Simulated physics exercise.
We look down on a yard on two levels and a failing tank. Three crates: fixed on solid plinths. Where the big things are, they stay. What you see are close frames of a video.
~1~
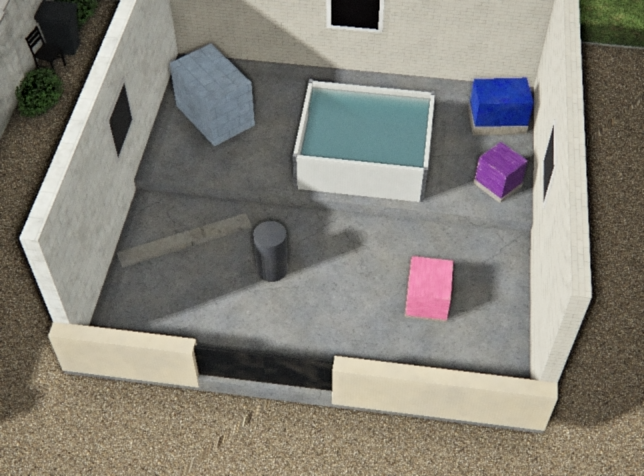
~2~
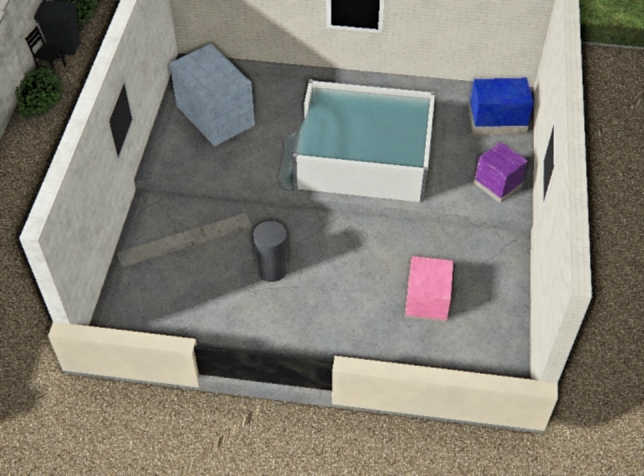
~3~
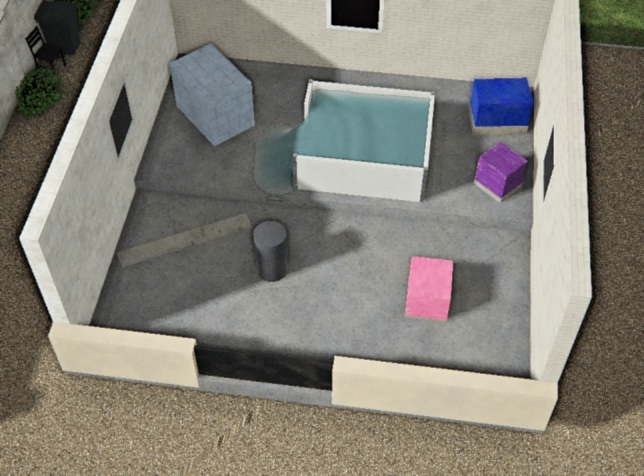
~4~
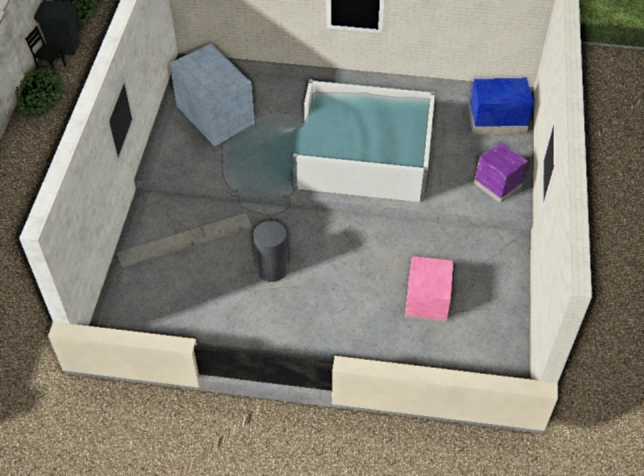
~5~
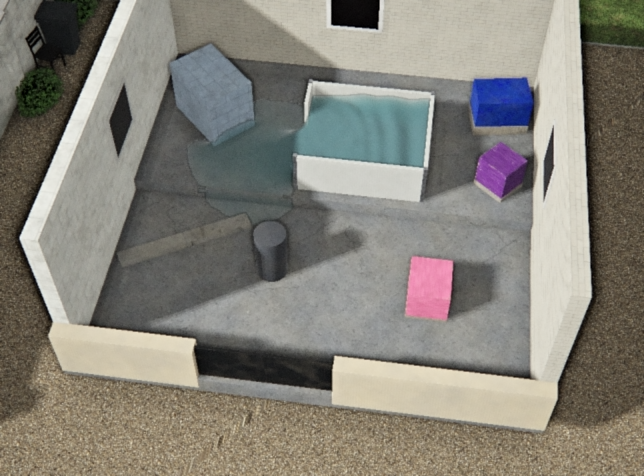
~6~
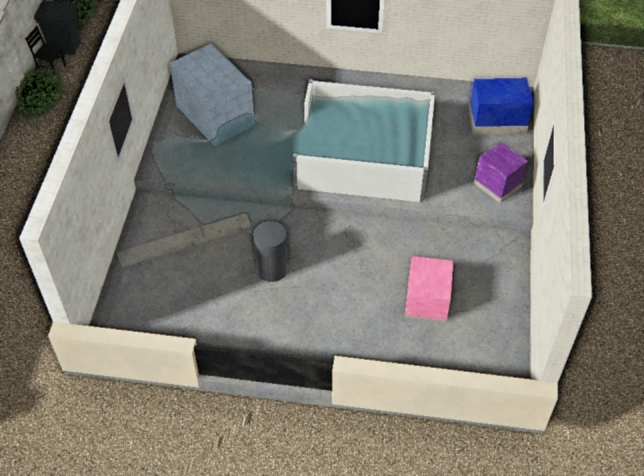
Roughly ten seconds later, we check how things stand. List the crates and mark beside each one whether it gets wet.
Pink crate - gets wet; blue crate - stays dry; purple crate - stays dry.
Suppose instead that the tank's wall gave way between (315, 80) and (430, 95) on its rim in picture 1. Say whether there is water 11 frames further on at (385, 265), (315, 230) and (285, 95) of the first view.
The first point is unwetted, the second unwetted, the third swamped.
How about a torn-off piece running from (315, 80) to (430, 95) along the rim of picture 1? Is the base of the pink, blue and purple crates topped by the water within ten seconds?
Result: Pink crate is swamped; blue crate is swamped; purple crate is swamped.
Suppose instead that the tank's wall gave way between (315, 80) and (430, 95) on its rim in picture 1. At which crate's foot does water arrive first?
My pick is the blue crate.
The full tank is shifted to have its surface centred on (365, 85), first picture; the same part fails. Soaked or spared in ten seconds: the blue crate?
Blue crate is safe.
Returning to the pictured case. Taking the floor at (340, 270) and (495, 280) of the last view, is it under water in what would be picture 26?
Taking the two points in turn, the first is spared and the second is spared.
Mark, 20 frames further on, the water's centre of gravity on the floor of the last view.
At about (247, 187).
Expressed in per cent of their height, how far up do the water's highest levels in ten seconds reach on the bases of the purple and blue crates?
Around 50 in a hundred for the first and 50 in a hundred for the second.
A moment on, water covers 20 % of the floor; the pink crate not reached, the blue crate not reached, the purple crate not reached.
Next, water covers 35 % of the floor; the pink crate not reached, the blue crate not reached, the purple crate not reached.
Then, water covers 45 % of the floor; the pink crate not reached, the blue crate not reached, the purple crate not reached.
Later, water covers 80 % of the floor; the pink crate water round its plinth, the blue crate water round its plinth, the purple crate not reached.
In the end, water covers 95 % of the floor; the pink crate was topped, the blue crate stayed above the water, the purple crate stayed above the water.
